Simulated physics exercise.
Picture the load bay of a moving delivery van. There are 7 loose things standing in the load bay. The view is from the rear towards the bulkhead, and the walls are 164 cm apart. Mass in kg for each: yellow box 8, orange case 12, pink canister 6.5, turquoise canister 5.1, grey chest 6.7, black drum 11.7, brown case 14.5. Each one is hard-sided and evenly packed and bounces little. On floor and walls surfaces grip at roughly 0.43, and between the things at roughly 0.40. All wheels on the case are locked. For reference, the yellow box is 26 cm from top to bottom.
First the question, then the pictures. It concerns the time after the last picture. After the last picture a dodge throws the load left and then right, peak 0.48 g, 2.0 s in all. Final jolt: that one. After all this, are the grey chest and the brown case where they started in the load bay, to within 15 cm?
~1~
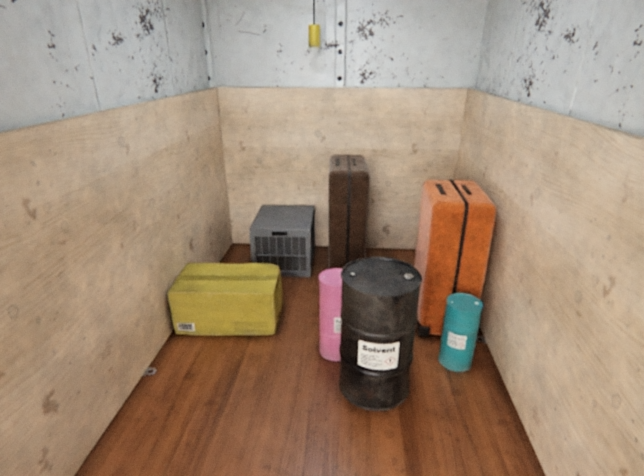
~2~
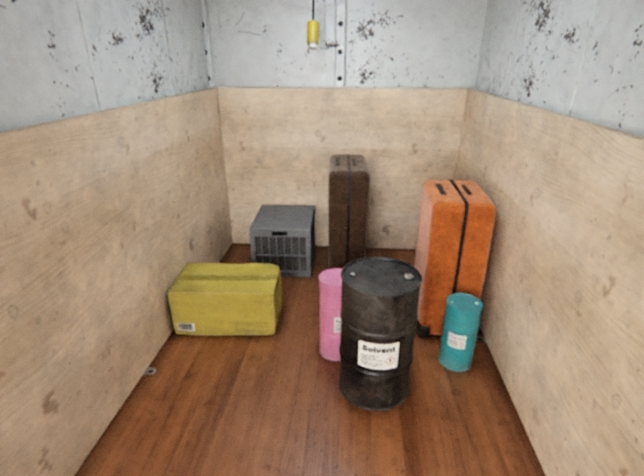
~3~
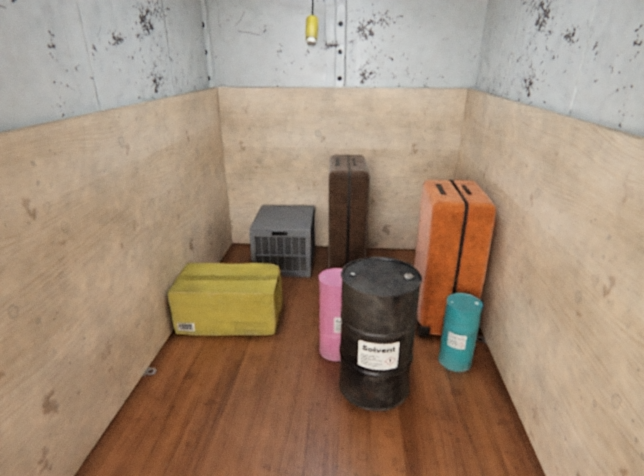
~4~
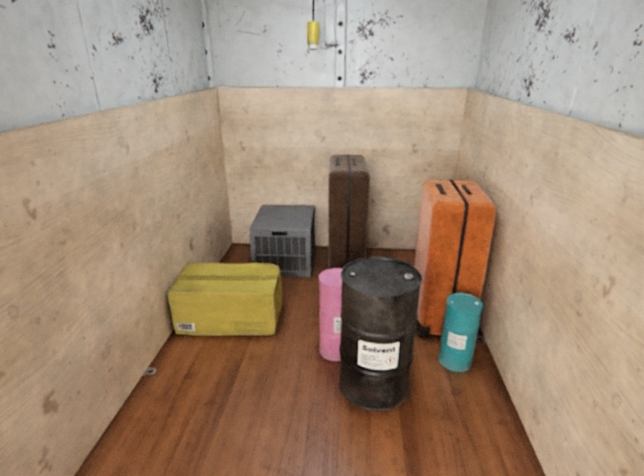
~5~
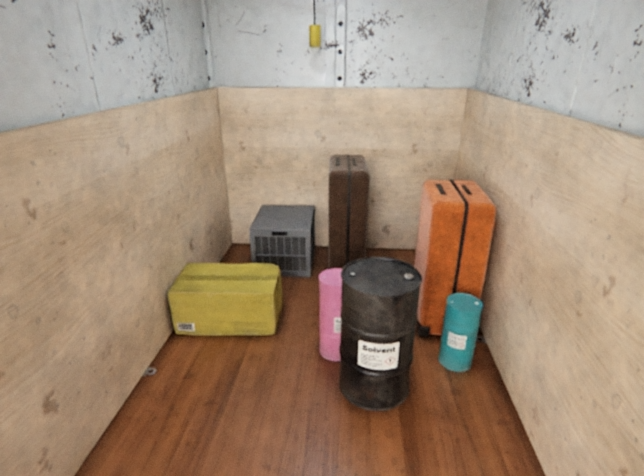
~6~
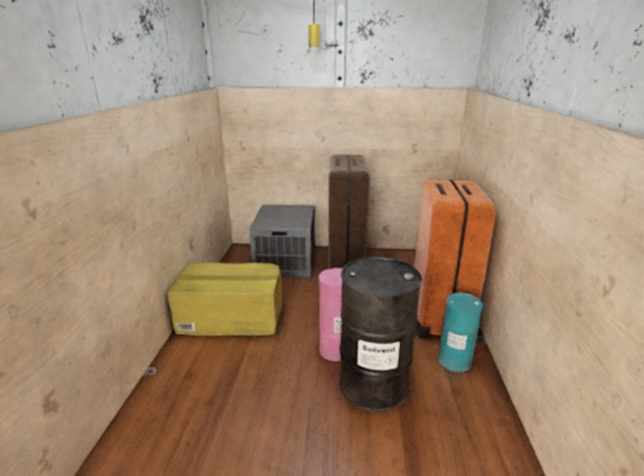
The grey chest remains in place and the brown case is displaced.
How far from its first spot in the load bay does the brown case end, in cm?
Displacement: Approx. 44 cm.
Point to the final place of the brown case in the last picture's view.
It ends near (398, 249).
Then, 1.20 s after the last picture, load feels 0.10 g right; brown case leaning 15° near (333, 212).
Then, 1.70 s after the last picture, load feels 0.38 g right; brown case leaning 21° near (370, 213).
Then, 2.10 s after the last picture, steady run; brown case leaning 71° near (399, 234).
At rest, tipped over in the load bay, brown case; the other 6 in place, give or take 15 cm. In the last view, grey chest near (285, 239), brown case near (398, 249).
